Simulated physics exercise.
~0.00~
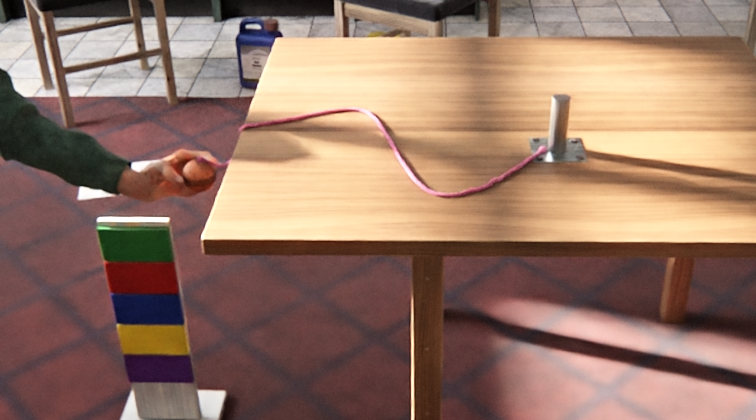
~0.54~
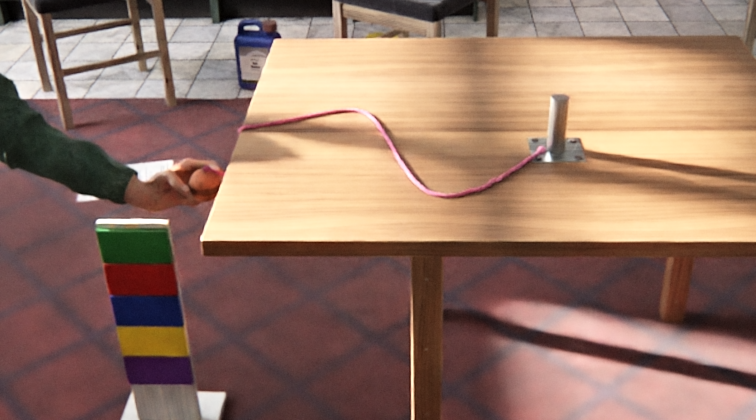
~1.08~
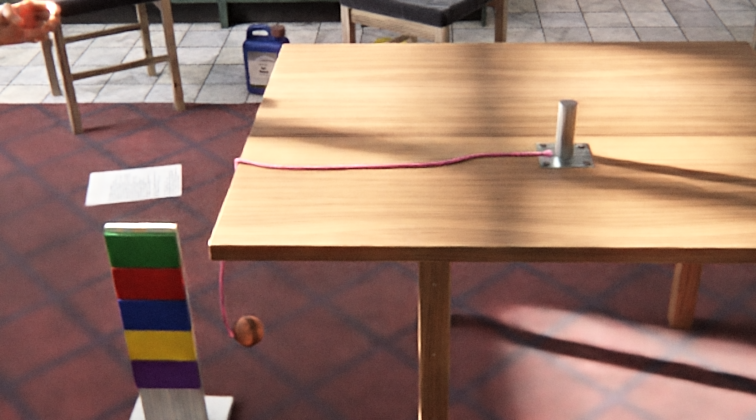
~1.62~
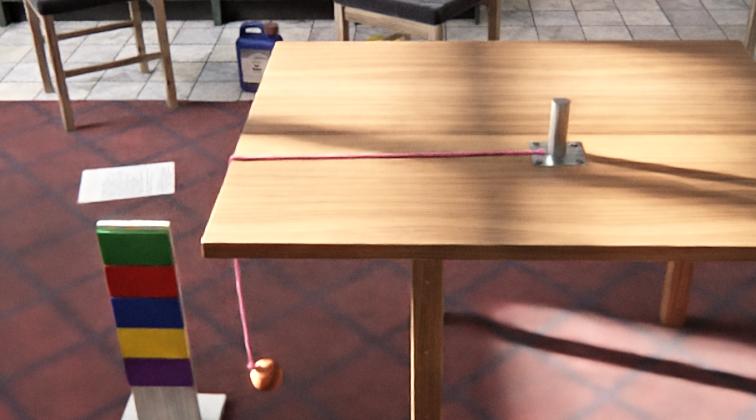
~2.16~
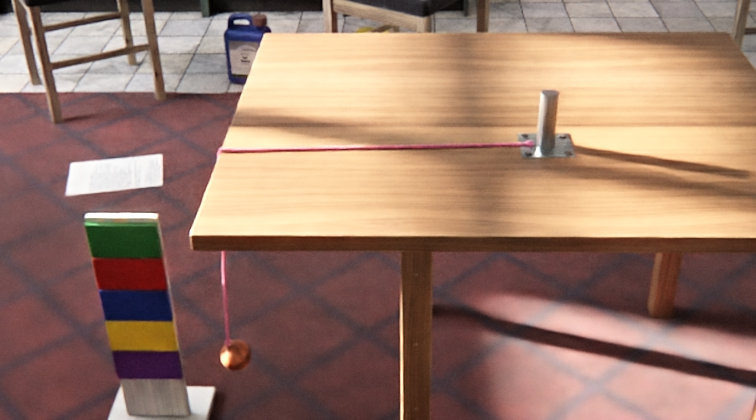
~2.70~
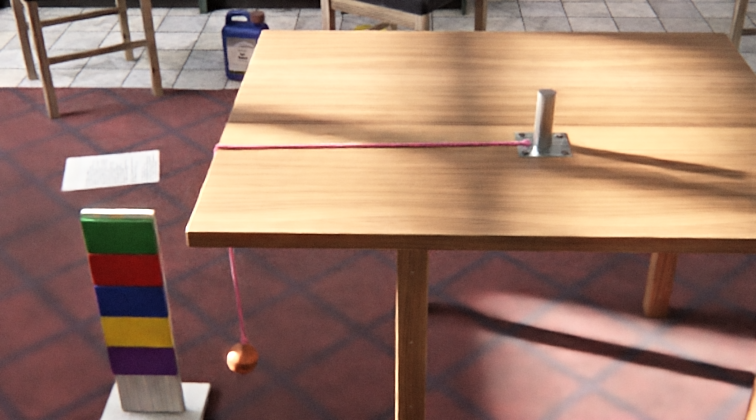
At the start, a hand holds an orange ball at the left edge of a wooden table, while a pink shoelace curves loosely across the top to a bolted metal post. Beside the table stands an upright strip with green, red, blue, yellow and purple bands. The hand lets go and draws back to the left, and the ball drops below the edge as the lace straightens. The ball sinks a little further, to about the yellow band, and the lace pulls taut. It then sways slightly and ends hanging level with yellow.
